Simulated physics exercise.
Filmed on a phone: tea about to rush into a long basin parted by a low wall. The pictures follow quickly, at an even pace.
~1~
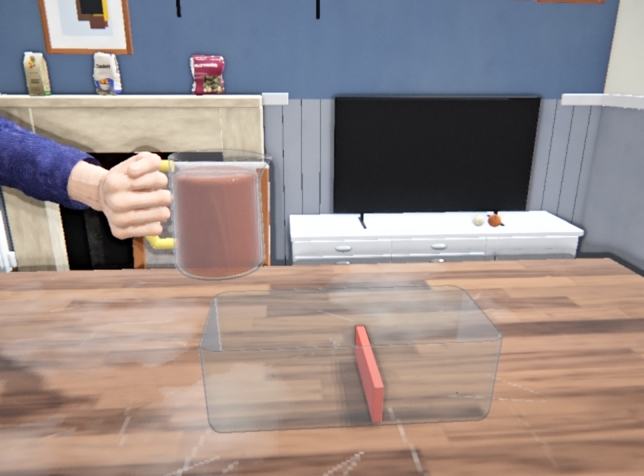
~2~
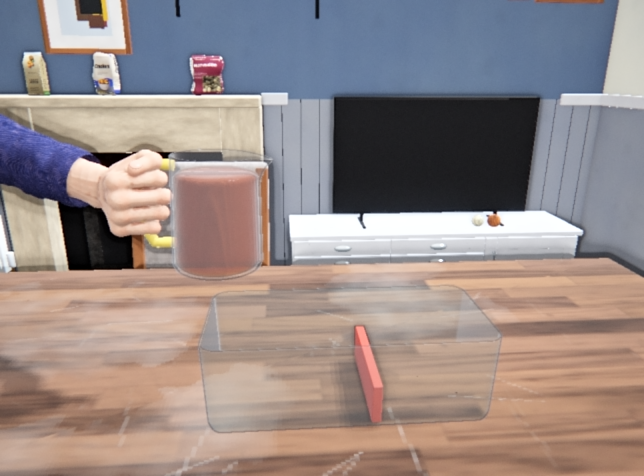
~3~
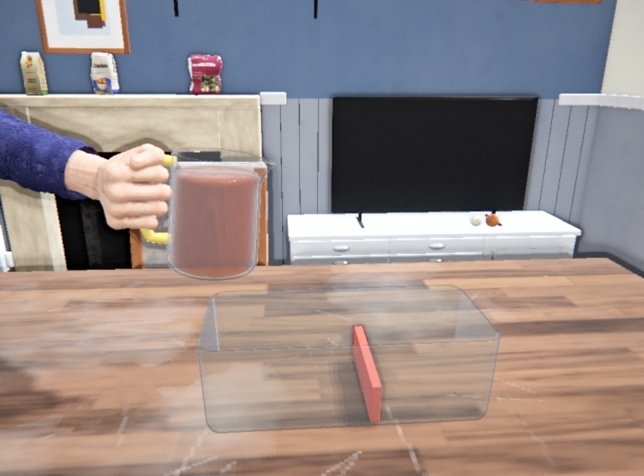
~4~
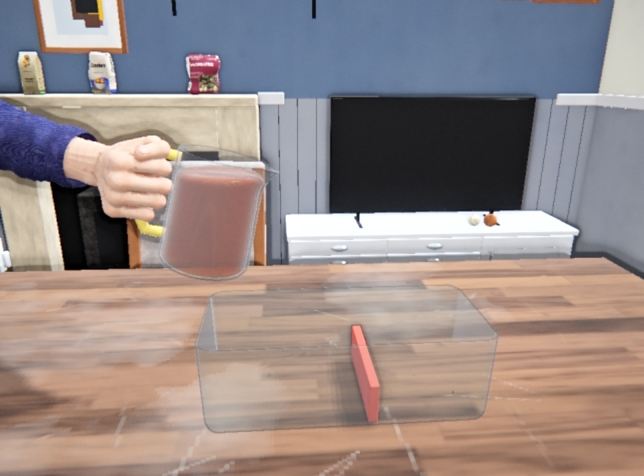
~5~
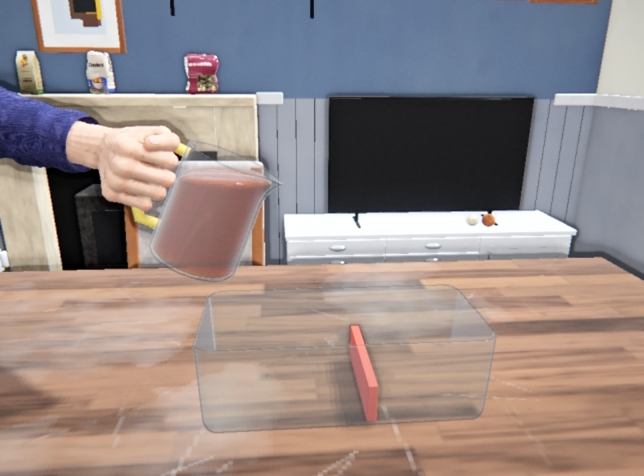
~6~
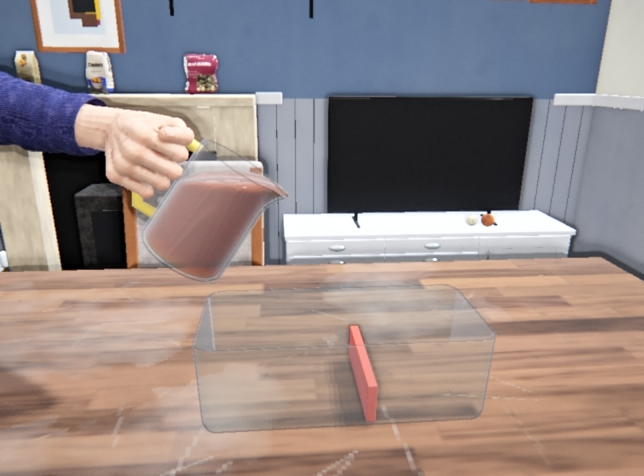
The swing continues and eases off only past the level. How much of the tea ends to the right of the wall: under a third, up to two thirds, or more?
The share right of the wall is not even a third.
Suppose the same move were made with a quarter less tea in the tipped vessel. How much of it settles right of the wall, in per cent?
About 5 per cent.
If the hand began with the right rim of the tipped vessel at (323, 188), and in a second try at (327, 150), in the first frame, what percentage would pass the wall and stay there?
First some 35, then 60 per cent.
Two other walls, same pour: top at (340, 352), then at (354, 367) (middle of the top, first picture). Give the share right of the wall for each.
First some 20, then 15 per cent.
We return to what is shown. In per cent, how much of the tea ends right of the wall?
Some 5 per cent.
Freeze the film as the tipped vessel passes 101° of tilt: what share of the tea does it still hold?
Near 60 %.
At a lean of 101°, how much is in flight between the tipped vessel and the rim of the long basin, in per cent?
Some 25 per cent.
A moment on, the tilt is 101° and 61 per cent is still to pour, 17 is left of the wall and 0 right of it.
Next, the tilt is 118° and 12 per cent is still to pour, 72 is left of the wall and 1 right of it.
Then the tilt is 118° and 0 per cent is still to pour, 87 is left of the wall and 4 right of it.
Later the tilt is 118° and 0 per cent is still to pour, 90 is left of the wall and 5 right of it.
Finally, 90 per cent lies left of the wall, 5 right of it and 5 outside.
